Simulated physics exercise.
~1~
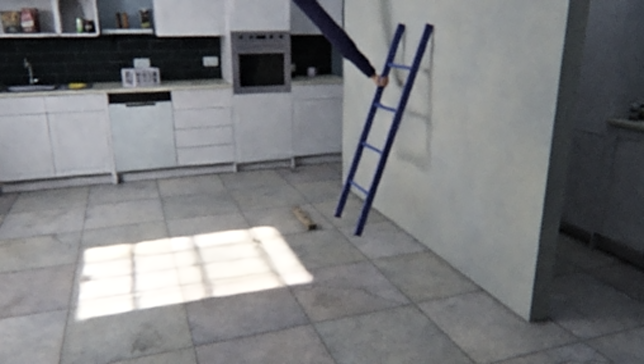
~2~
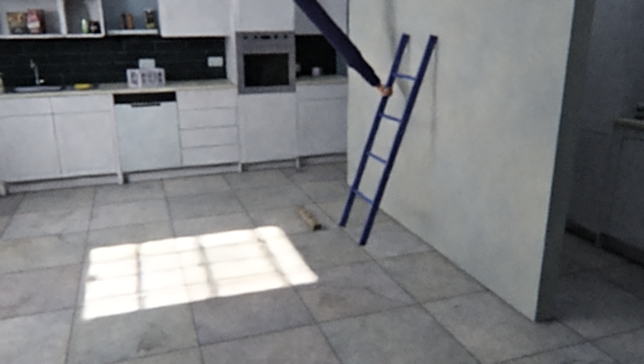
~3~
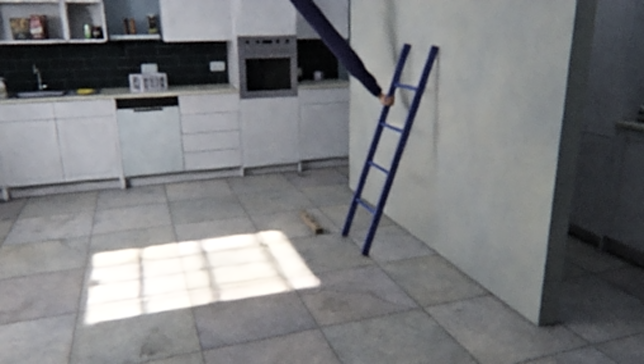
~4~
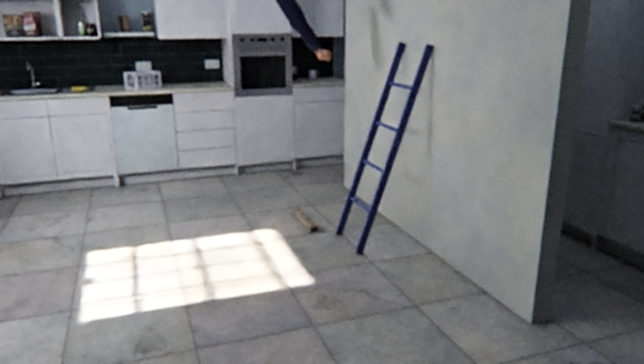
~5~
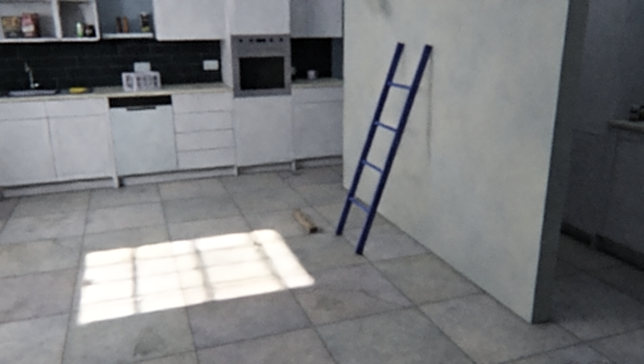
A hand easing a blue, ladder-like gate slightly lower against a pale kitchen wall, then letting go and withdrawing as it stays leaning.
